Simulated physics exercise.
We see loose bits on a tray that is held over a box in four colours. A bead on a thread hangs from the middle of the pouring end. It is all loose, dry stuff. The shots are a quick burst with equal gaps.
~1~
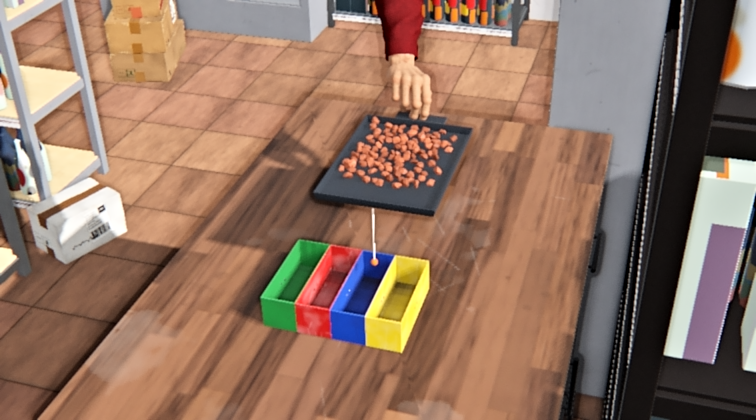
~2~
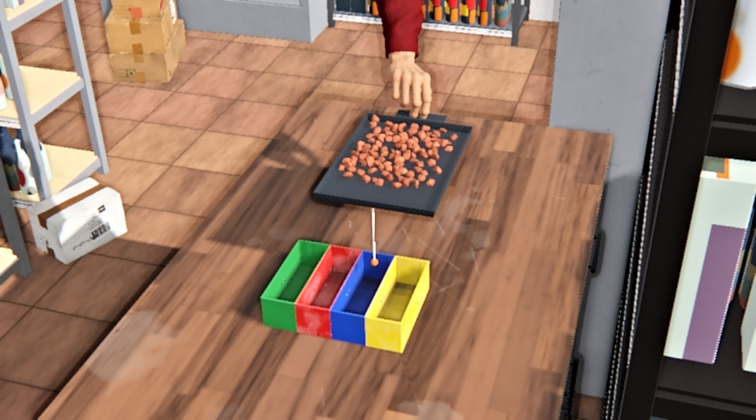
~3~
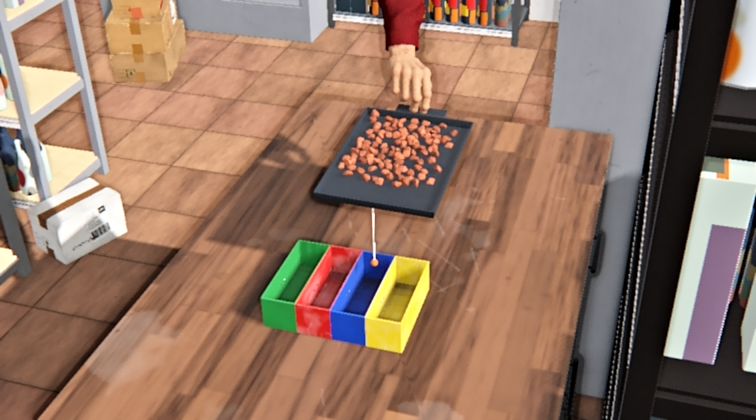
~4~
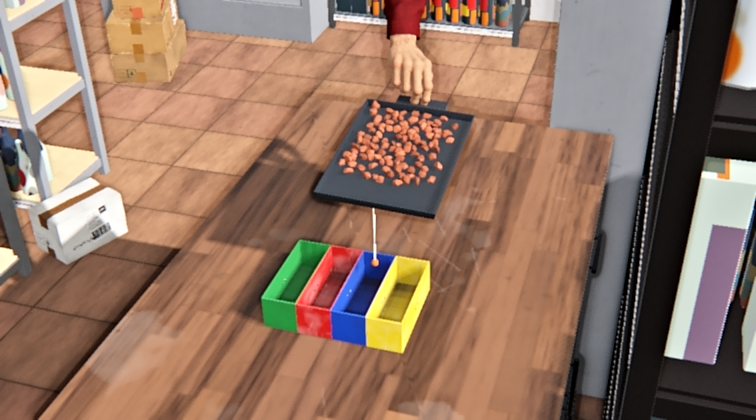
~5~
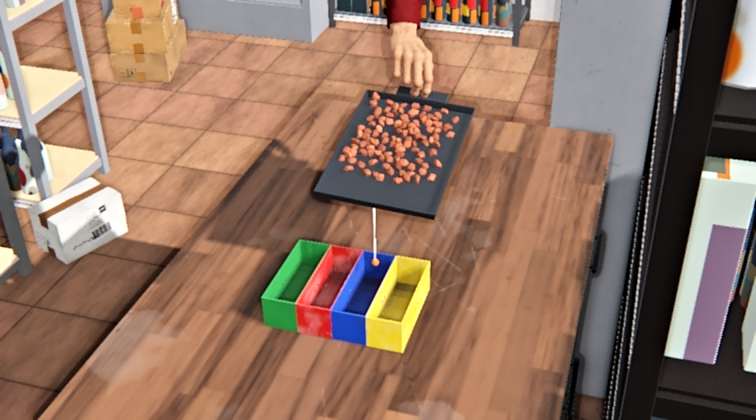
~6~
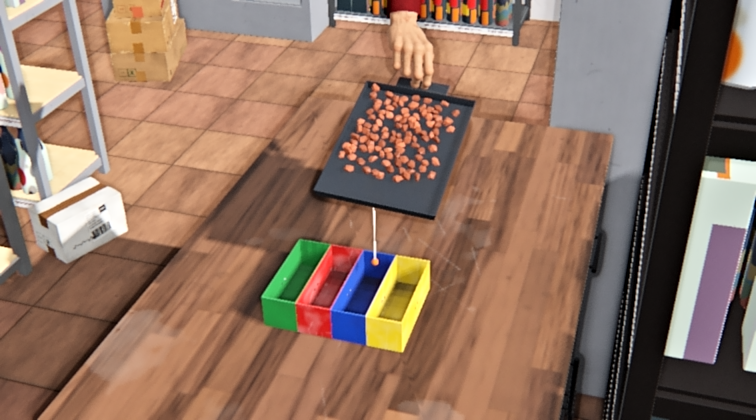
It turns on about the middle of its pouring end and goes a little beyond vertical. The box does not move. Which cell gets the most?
The yellow one ends fullest.
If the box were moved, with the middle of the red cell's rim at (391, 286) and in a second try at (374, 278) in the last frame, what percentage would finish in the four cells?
Near 100 % and 100 %.
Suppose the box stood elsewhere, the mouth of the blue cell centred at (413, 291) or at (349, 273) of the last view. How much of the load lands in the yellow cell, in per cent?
About 20 and 30 per cent.
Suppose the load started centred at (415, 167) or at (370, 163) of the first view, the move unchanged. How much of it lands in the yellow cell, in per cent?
First some 40, then 50 per cent.
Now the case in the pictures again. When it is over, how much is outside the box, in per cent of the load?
Some 40 per cent.
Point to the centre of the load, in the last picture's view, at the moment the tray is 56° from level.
Close to (404, 196).
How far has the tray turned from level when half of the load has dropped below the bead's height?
Around 80° of tilt.
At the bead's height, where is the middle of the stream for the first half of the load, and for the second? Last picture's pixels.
Around (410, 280) and then (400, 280).
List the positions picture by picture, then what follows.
In the first frame, corners of the pouring end (316, 191) and (433, 209), level; middle of the load (398, 154), bits of crushed brick; bead on its thread (374, 262); green cell (279, 312); red cell (313, 318); blue cell (348, 325); yellow cell (384, 332).
In the second frame, corners of the pouring end (316, 191) and (433, 210), level; middle of the load (398, 153).
In the third frame, corners of the pouring end (316, 191) and (433, 211), tipped barely, lowest at the right corner; middle of the load (398, 150).
In the fourth frame, corners of the pouring end (316, 191) and (434, 212), tipped a little, lowest at the right corner; middle of the load (398, 146).
In the fifth frame, corners of the pouring end (316, 190) and (434, 213), tipped a little, lowest at the right corner; middle of the load (399, 141).
In the sixth frame, corners of the pouring end (316, 189) and (434, 214), tipped clearly, lowest at the right corner; middle of the load (399, 136); green cell (280, 311); red cell (314, 318); blue cell (349, 325); yellow cell (384, 331).
Just after the last frame, tray tipped steeply; almost all on the tray; just a few falling or outside the box.
A moment on, tray tipped right over; roughly a third on the tray; roughly a quarter in the yellow cell; about a tenth in the blue cell; just a few in the red cell; roughly a third falling or outside the box.
Further on, tray tipped past a quarter turn; roughly a third in the yellow cell; roughly a quarter in the blue cell; just a few in the red cell; roughly a third falling or outside the box.
When it is over, tray tipped past a quarter turn; roughly a third in the yellow cell; roughly a quarter in the blue cell; just a few in the red cell; not one in the green cell; roughly a third outside the box.
